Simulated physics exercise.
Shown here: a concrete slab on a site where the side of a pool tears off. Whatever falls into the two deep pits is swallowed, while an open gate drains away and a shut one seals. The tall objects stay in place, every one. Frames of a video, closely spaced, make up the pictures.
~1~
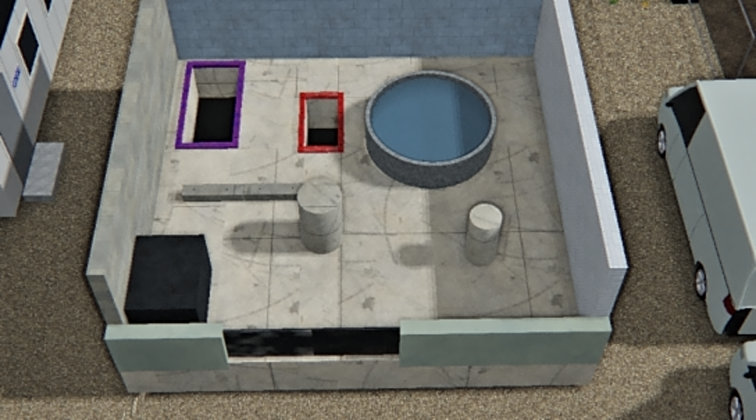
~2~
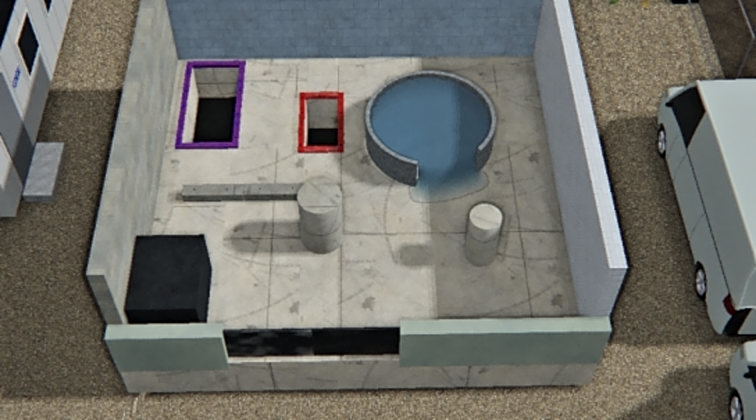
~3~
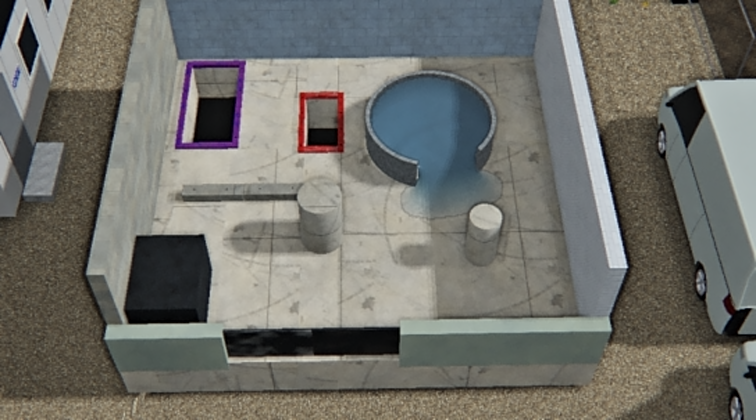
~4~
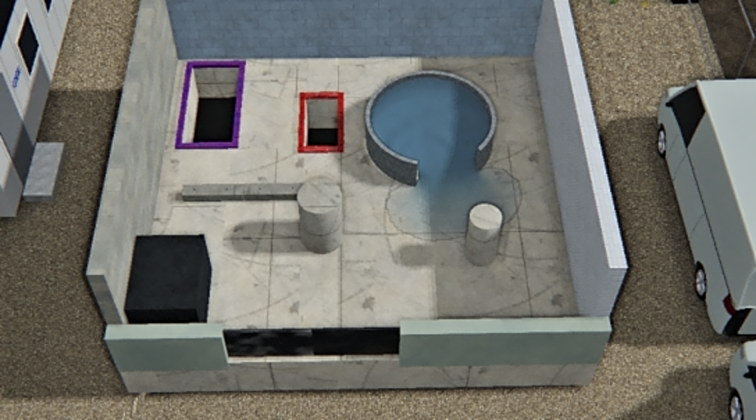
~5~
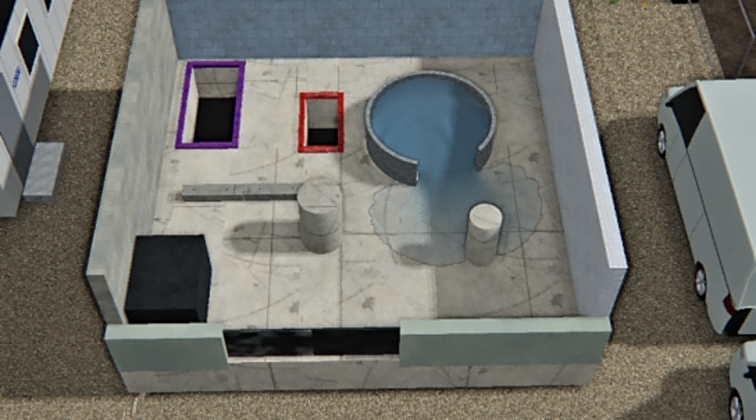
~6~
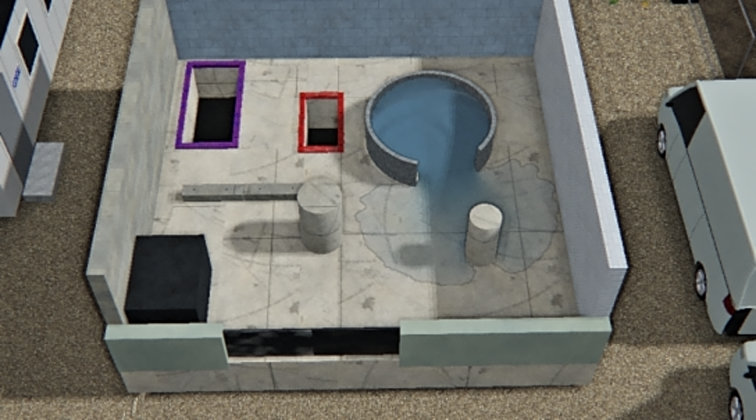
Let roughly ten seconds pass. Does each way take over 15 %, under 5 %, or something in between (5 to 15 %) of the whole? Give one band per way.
Result: As it plays out the gate never reaches five per cent, as it plays out the purple pit never reaches five per cent, as it plays out the red pit never reaches five per cent.
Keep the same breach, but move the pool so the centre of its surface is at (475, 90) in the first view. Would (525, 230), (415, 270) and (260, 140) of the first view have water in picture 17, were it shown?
Spot one wetted, spot two wetted, spot three unwetted.
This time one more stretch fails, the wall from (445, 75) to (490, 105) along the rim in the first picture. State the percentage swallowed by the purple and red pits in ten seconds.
In percent: Purple 12, red 6.
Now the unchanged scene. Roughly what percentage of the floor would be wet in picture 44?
Roughly 65 per cent.
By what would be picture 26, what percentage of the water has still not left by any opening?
I'd estimate close to 100 per cent.
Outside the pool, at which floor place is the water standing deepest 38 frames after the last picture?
Close to (147, 350), I'd say.
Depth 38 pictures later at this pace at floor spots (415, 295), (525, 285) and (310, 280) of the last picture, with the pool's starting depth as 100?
Respectively 14, 12 and 14 per cent.
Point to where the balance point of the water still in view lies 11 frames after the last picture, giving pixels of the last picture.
About (451, 200) in the last view.
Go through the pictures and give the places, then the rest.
The round pool at (430, 119) is whole and still, in the first picture.
Water pours out at (449, 177) and has run to (483, 176), in the second picture.
The front is at (410, 209), out from the gap at (449, 178), in the third picture.
Water pours out at (449, 179) and has run to (407, 229), in the fourth picture.
Water pours out at (449, 179) and has run to (513, 245), in the fifth picture.
The front is at (520, 266), out from the gap at (449, 178), in the sixth picture.
A moment on, water covers 25 % of the floor; the gate 0 %, the purple pit 0 %, the red pit 0 %.
Next, water covers 30 % of the floor; the gate 0 %, the purple pit 0 %, the red pit 0 %.
Then, water covers 40 % of the floor; the gate 0 %, the purple pit 0 %, the red pit 0 %.
Later, water covers 65 % of the floor; the gate 0 %, the purple pit 0 %, the red pit 0 %.
In the end, water covers 85 % of the floor; the gate 0 %, the purple pit 0 %, the red pit 0 %.
